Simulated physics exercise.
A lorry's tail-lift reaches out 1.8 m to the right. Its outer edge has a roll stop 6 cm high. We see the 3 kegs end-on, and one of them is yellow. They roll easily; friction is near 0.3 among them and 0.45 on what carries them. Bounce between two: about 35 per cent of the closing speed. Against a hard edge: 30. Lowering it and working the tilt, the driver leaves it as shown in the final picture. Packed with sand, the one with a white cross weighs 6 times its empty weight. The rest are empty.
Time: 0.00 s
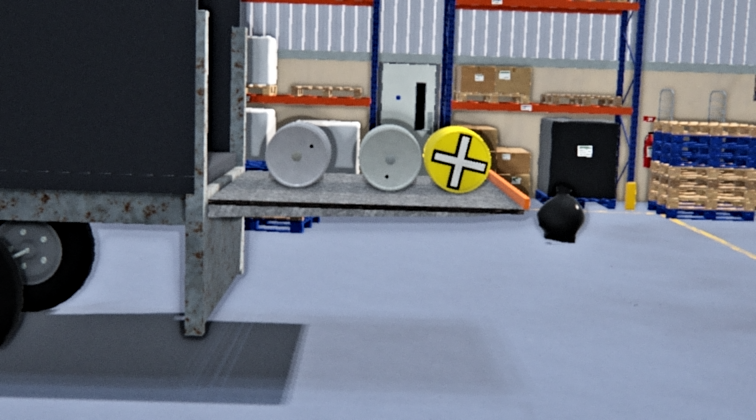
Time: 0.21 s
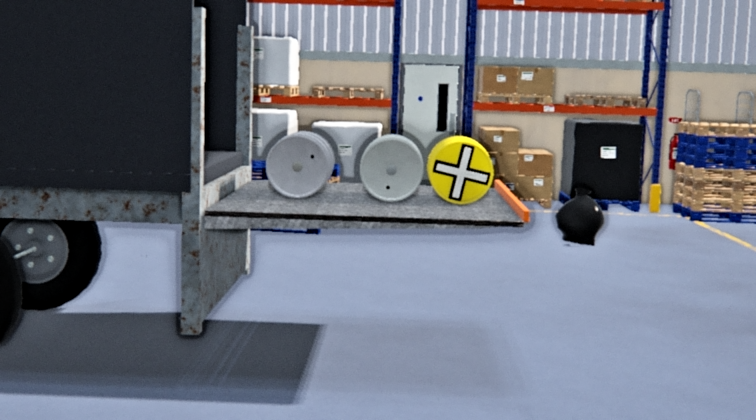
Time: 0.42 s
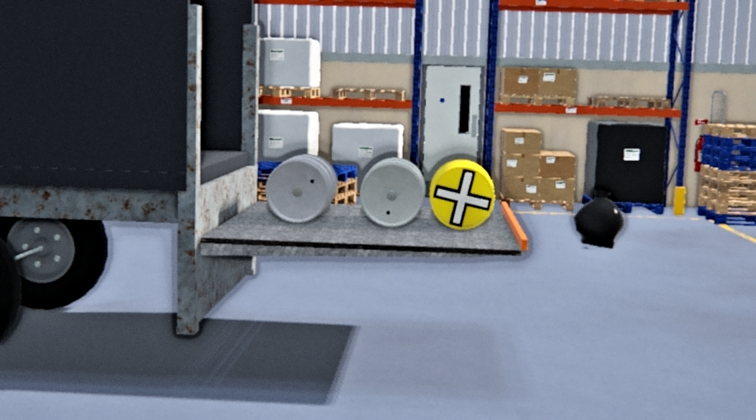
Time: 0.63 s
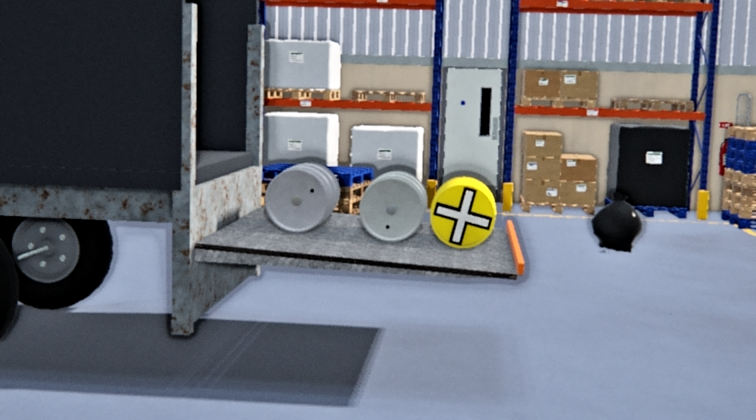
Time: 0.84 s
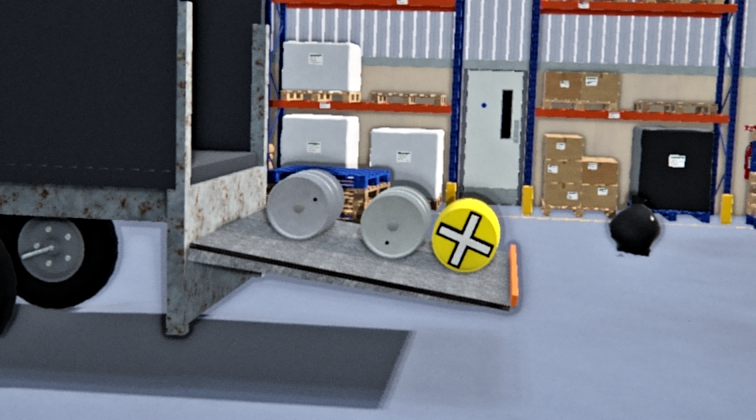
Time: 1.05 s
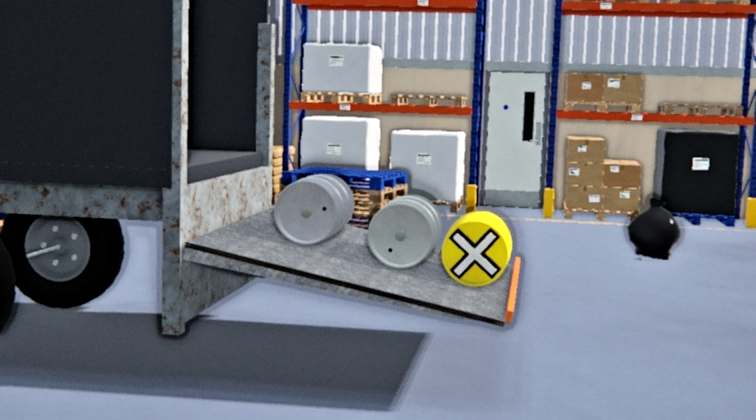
Lorry tail-lift lowering level, then tilting down to the right as two grey kegs and a yellow one roll slightly rightward.
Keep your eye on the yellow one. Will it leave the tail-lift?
No.
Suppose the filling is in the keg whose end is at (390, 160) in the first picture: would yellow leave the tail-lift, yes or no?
With that change, yellow: It happens.
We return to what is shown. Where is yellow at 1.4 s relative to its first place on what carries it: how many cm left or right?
Yellow: 20 to the right.
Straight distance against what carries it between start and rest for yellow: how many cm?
Yellow 15.
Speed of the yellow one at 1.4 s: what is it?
Around 0.0 m/s.
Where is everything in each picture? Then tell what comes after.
In the first frame, yellow (460, 162); plate level; stop at (527, 204); white cross at (460, 162).
In the second frame, yellow (462, 173); plate level.
In the third frame, yellow (462, 198); plate level.
In the fourth frame, yellow (463, 216); plate tilted 3°; stop at (521, 269).
In the fifth frame, yellow (465, 240); plate tilted 8°.
In the sixth frame, yellow (475, 254); plate tilted 10°; stop at (509, 316).
By 1.4 s, yellow is on the plate, 10 cm from the stop; 0 over the stop so far.
By 1.8 s, yellow is on the plate, 15 cm from the stop; 0 over the stop so far.
Finally (2.2 s), yellow is on the plate, 15 cm from the stop; 0 over the stop so far.
